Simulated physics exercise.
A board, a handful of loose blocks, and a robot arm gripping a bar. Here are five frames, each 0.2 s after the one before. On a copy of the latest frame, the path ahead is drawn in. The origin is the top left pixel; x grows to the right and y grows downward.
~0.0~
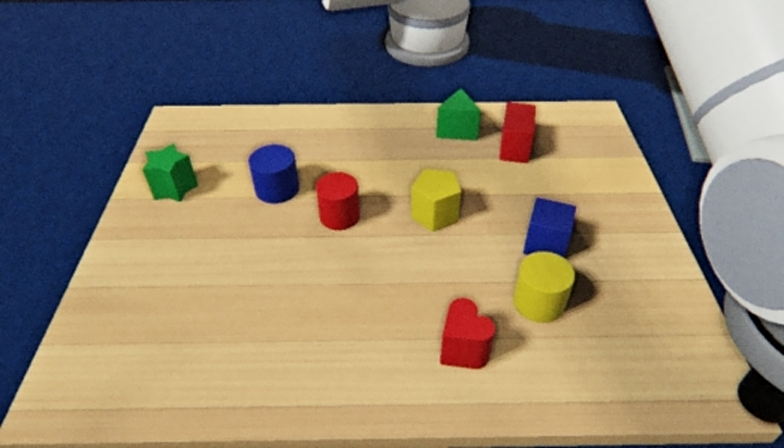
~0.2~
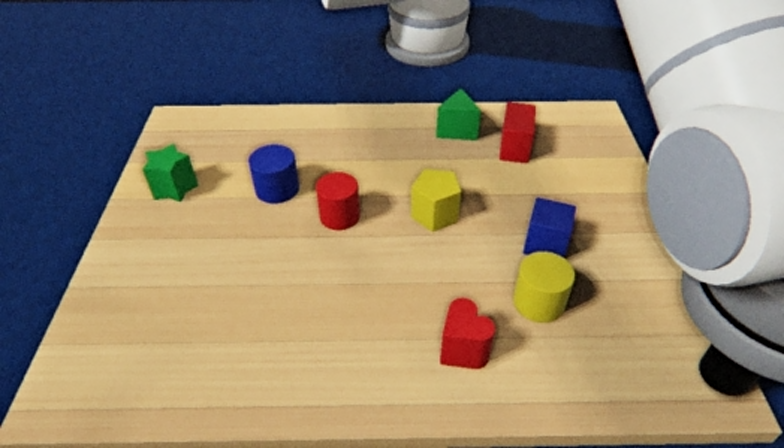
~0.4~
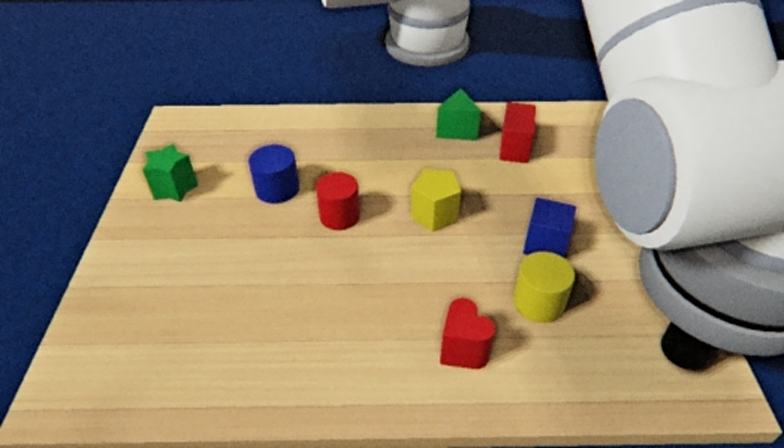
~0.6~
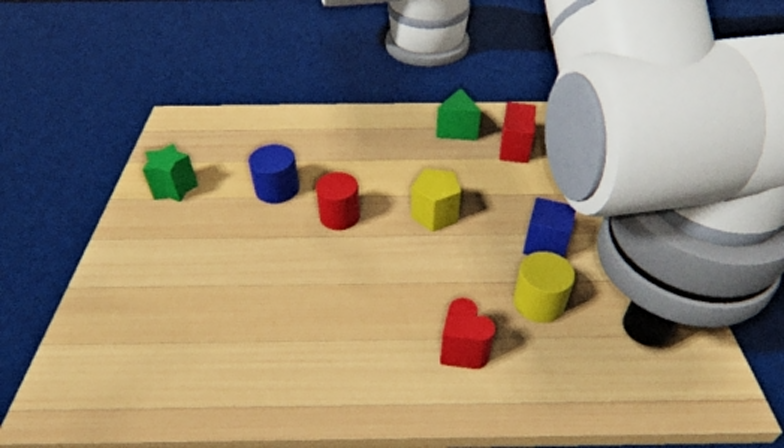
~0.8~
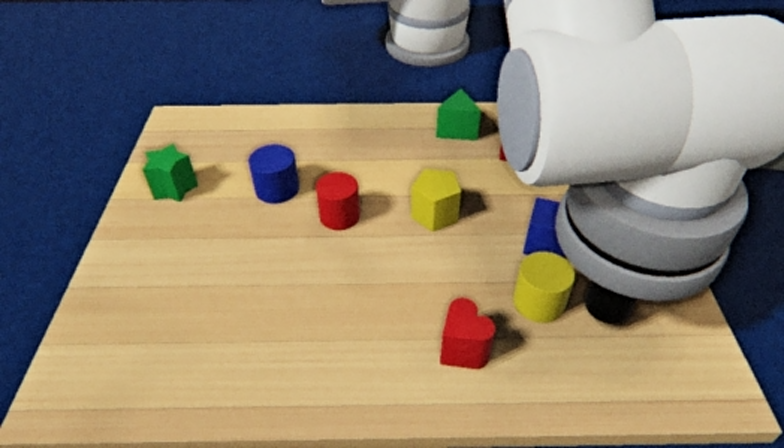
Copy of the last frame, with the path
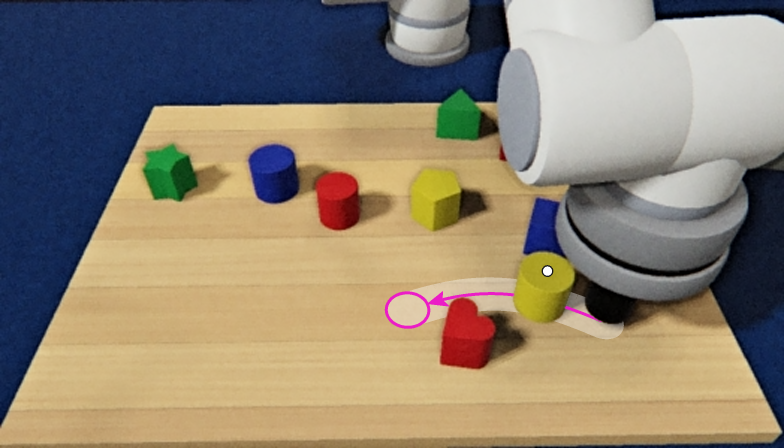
On a wooden board, a white robot arm moves left over the right side while blocks stay still.
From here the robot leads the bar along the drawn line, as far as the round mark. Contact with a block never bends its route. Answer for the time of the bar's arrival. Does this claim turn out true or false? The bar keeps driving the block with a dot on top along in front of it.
That statement is not accurate.
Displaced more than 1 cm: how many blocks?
There will be one block displaced.
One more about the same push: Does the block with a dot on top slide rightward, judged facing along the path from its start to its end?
Yes - that is the case.
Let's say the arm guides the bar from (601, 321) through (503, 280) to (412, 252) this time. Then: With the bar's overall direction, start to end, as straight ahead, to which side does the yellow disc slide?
It moves left.
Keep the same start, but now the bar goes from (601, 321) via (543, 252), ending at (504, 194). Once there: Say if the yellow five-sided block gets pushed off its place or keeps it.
The yellow five-sided block will stay where it is.
Drawn move, from (601, 321) over (535, 299) and (470, 295) to (408, 310); the dot is on the yellow disc.
On the path given first. One third of the way, bar (538, 285); yellow disc (493, 257).
Two thirds of the way, bar (471, 282); yellow disc (430, 246).
At the end, bar (408, 297); red heart still; yellow disc (399, 242).
